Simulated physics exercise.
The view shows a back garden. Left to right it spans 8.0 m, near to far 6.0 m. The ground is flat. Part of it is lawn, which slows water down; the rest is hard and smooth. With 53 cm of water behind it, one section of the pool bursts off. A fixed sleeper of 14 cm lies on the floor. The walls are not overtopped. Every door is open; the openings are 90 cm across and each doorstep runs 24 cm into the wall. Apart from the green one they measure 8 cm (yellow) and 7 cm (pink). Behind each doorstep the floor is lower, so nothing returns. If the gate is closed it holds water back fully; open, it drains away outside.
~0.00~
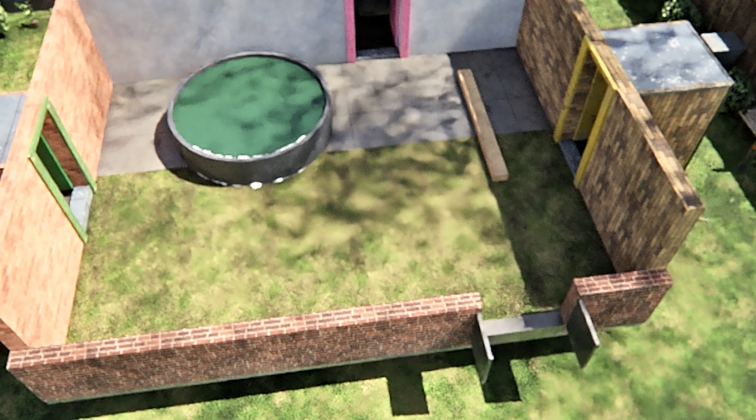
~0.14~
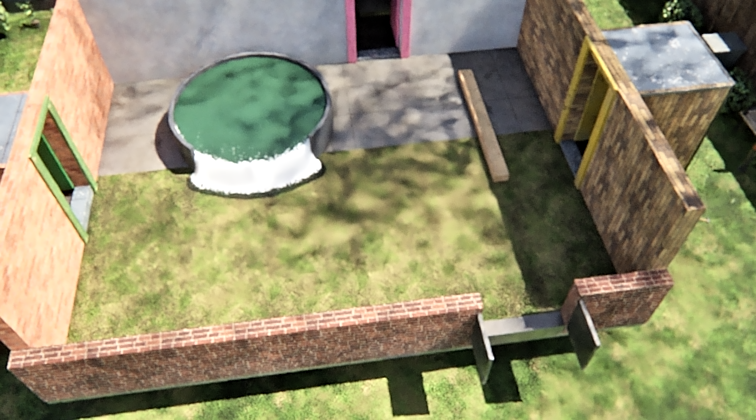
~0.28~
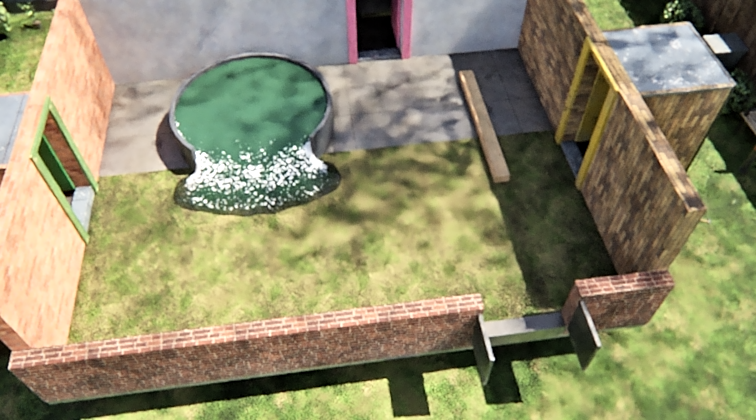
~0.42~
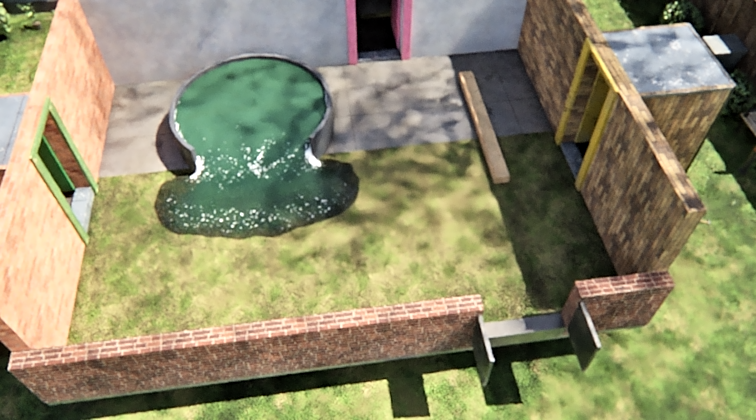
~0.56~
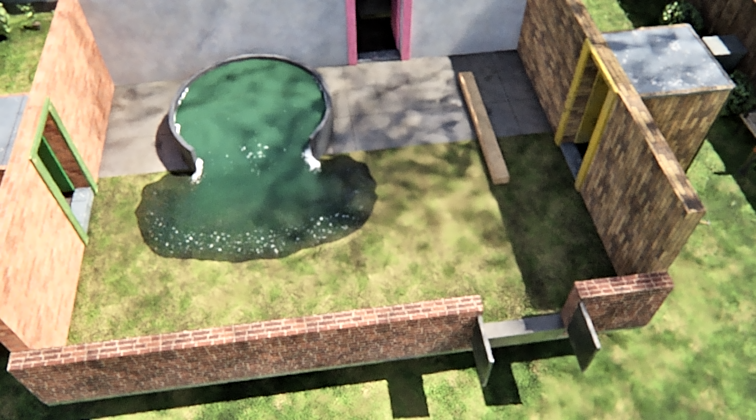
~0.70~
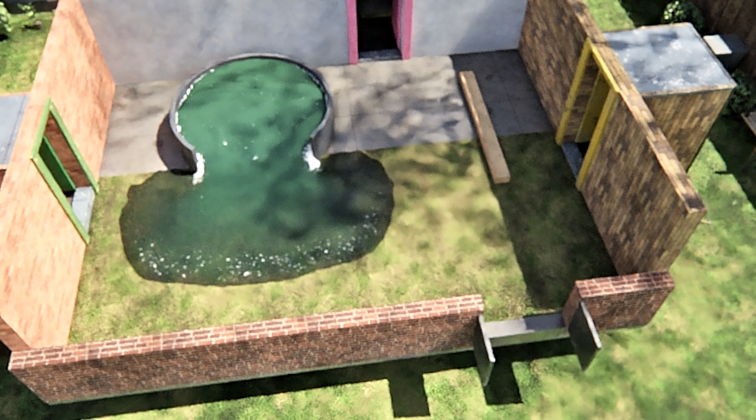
The clip shows a walled back garden with a round pool of green water, its near side bursting open in white foam; water pours out and spreads across the lawn in a widening dark puddle, mostly toward the lower left.
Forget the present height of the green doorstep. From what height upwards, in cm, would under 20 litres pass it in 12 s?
At least 6.5 cm or so.
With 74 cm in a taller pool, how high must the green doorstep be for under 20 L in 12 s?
Then roughly 9.5 cm.
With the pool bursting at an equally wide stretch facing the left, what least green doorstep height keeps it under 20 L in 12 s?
Then roughly 16 cm.
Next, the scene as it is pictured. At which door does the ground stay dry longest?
It is the pink one.
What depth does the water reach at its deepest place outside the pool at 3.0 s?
Up to some 32 cm.
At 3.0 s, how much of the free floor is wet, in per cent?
Near 45 per cent is wet.
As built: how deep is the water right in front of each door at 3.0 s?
Depths in cm: Yellow 0, pink 0, green 5.
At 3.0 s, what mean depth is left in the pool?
Roughly 19 cm on average.
After 1.4 s water covers 30 % of the floor, deepest (24 cm) near (249, 193); it has not reached the green door.
After 3.0 s water covers 45 % of the floor, deepest (32 cm) near (76, 374); 5 cm at the green door, 0 litres in over its 18 cm doorstep.
After 12.0 s water covers 95 % of the floor, deepest (11 cm) near (102, 161); 6 cm at the green door, 0 litres in over its 18 cm doorstep.
At the green door as built, the water arrived by 2.0 s and peaked near 11 cm at 4.6 s.
Run again over the same 12 s with other heights there, 28 litres in over 6 cm, 8 litres over 8 cm. The limit of 20 litres is kept from about 6.5 cm up.
